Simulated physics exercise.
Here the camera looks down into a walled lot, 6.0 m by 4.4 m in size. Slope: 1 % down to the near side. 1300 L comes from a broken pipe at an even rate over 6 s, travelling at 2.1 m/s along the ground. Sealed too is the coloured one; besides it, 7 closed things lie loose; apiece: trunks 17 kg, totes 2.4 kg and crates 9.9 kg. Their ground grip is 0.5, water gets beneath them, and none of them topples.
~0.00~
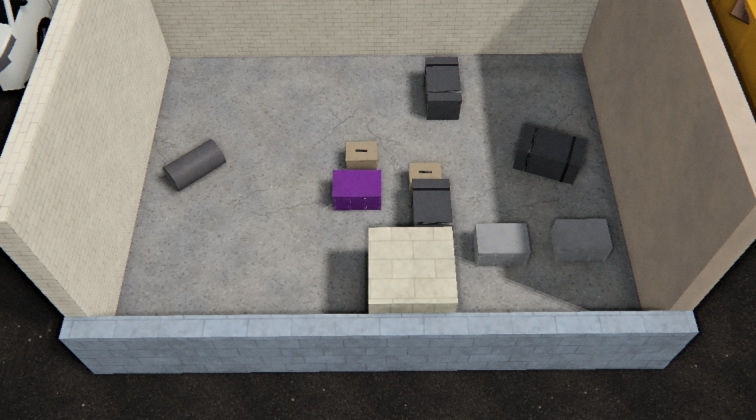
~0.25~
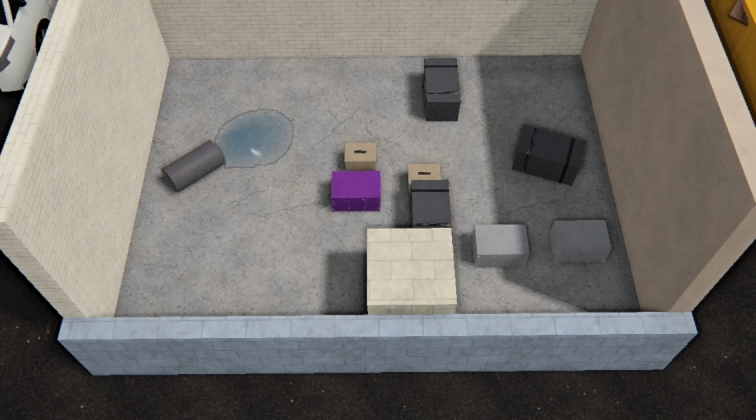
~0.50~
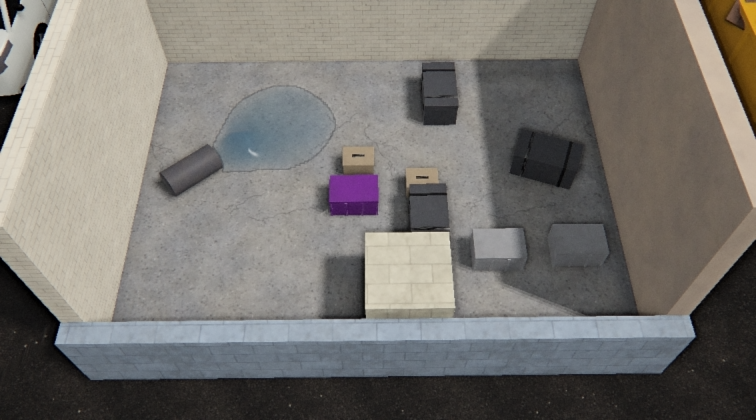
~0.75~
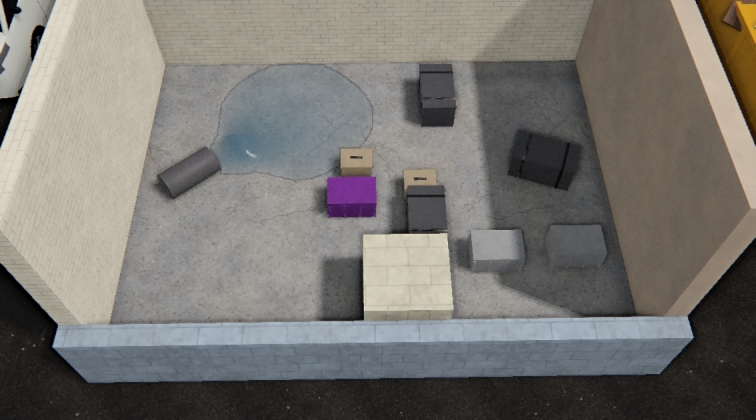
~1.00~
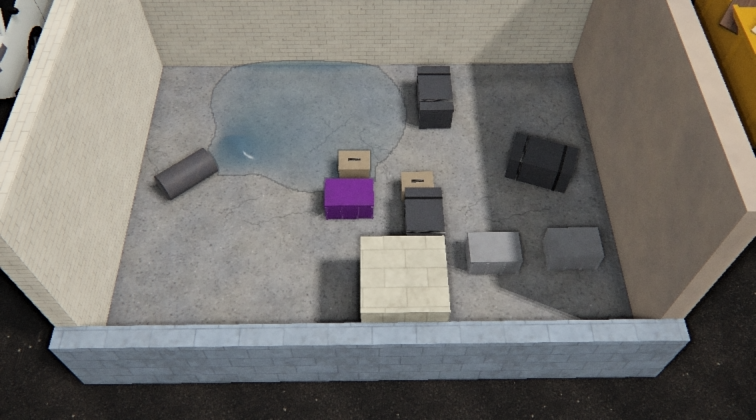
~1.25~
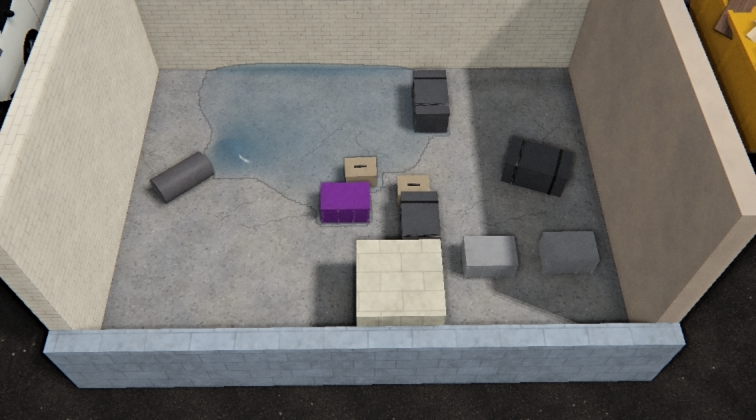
Water spreads from a dark cylinder across the walled lot, and a tan box shifts slightly.
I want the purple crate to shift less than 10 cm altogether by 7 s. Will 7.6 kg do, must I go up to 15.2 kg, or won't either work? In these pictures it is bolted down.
Lighter suffices.
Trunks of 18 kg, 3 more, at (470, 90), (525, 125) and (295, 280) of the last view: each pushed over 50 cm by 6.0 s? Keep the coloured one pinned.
Each in order: Surpassed / surpassed / not reached.
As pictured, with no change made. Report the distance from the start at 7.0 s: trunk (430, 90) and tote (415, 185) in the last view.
In that order: 350 cm, 200 cm.
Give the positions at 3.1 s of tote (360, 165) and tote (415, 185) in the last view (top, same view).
I'd say close to (467, 170) and close to (482, 196).
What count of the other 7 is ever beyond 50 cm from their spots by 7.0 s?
By my tally, 6.
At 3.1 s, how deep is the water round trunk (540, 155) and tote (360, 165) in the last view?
Around 2 cm and 3 cm.
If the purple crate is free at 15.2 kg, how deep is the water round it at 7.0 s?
1 cm, roughly.
After 1.8 s the purple crate would be 0 cm from its start with 7.6 kg and 0 cm from its start with 15.2 kg; 2 cm of water round it then.
After 3.1 s the purple crate would be 0 cm from its start with 7.6 kg and 0 cm from its start with 15.2 kg; 2 cm of water round it then.
After 4.9 s the purple crate would be 0 cm from its start with 7.6 kg and 0 cm from its start with 15.2 kg; 2 cm of water round it then.
After 7.0 s the purple crate would be 0 cm from its start with 7.6 kg and 0 cm from its start with 15.2 kg; 1 cm of water round it then.
